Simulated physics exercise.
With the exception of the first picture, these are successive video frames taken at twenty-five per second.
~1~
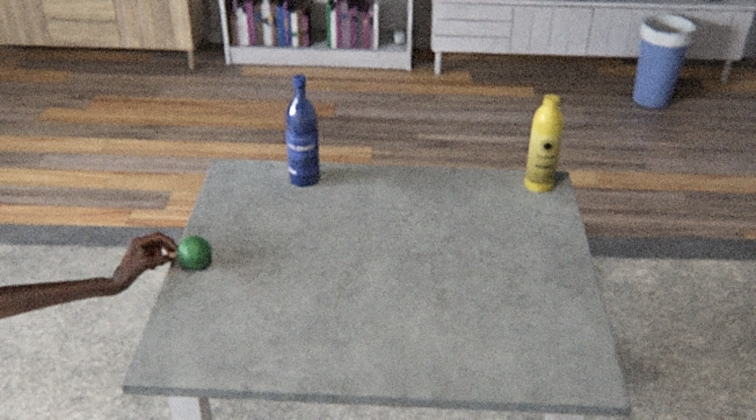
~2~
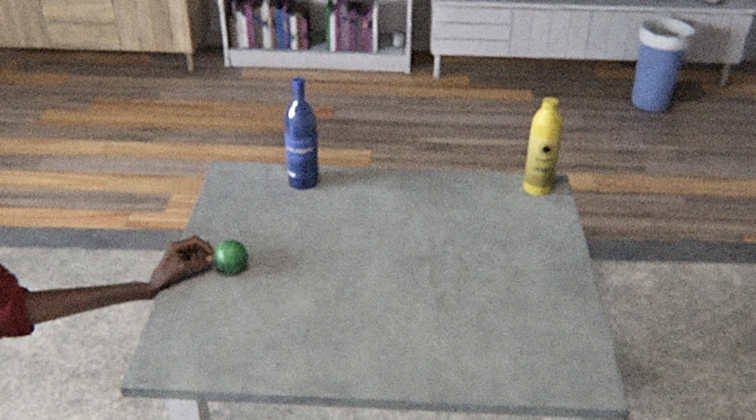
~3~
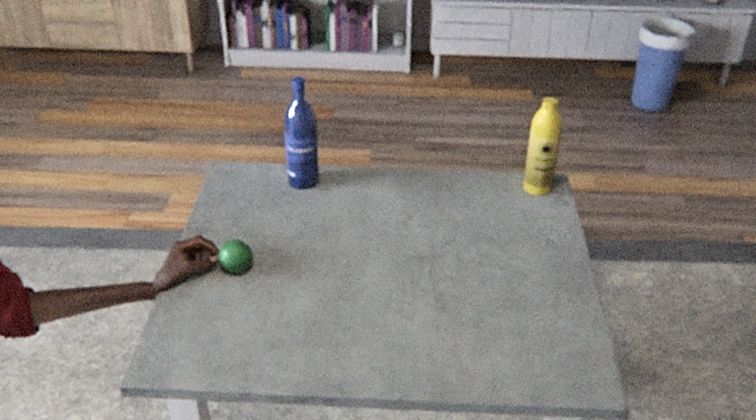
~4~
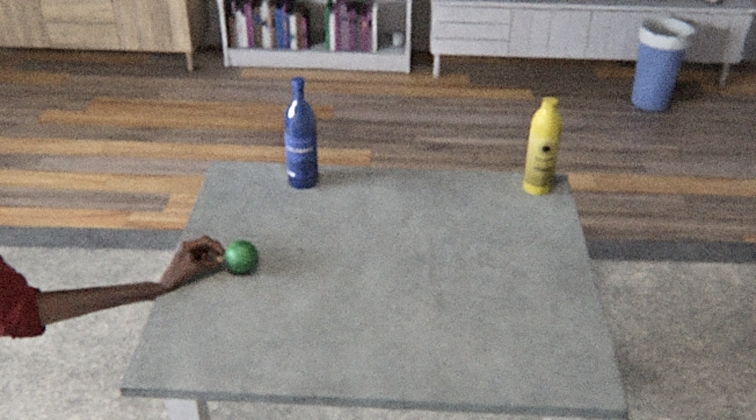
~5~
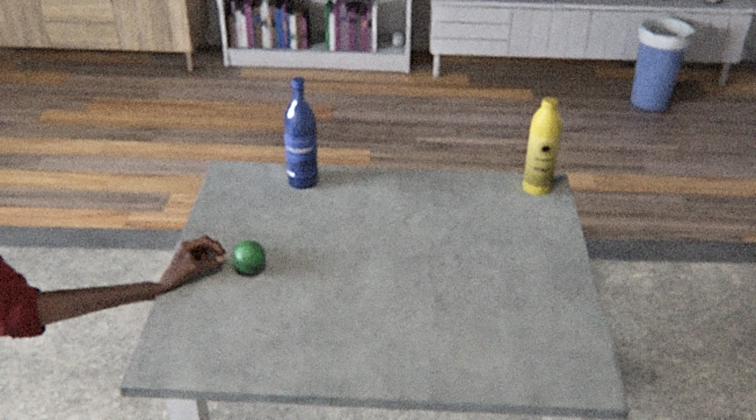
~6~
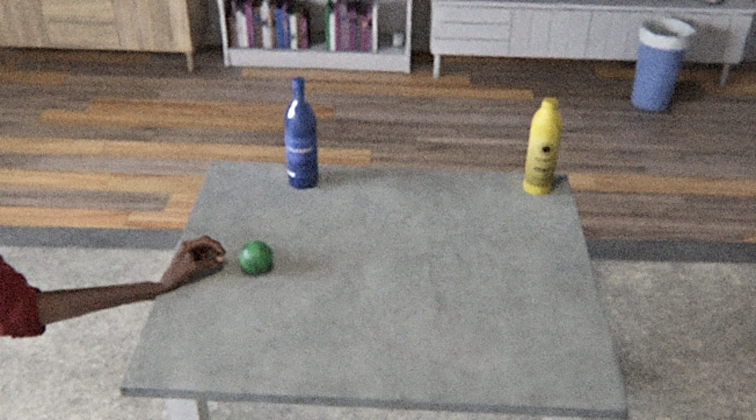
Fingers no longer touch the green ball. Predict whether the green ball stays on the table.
It stays.
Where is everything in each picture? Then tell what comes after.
Under the hand; green ball (195, 252), in the first frame.
Under the hand; green ball (231, 256), in the second frame.
Under the hand; green ball (235, 256), in the third frame.
Green ball (242, 256), in the fourth frame.
Green ball (249, 257) displaced a little, in the fifth frame.
Green ball (256, 257) displaced a little, in the sixth frame.
Then, 0.10 s past the last view, green ball displaced about its own width near (272, 258).
Then, 0.30 s past the last view, green ball displaced well along near (297, 258).
Then, 0.50 s past the last view, green ball displaced well along near (312, 259).
Finally, moved from the start, green ball. Final places as the last picture's camera would see them, green ball near (319, 259).
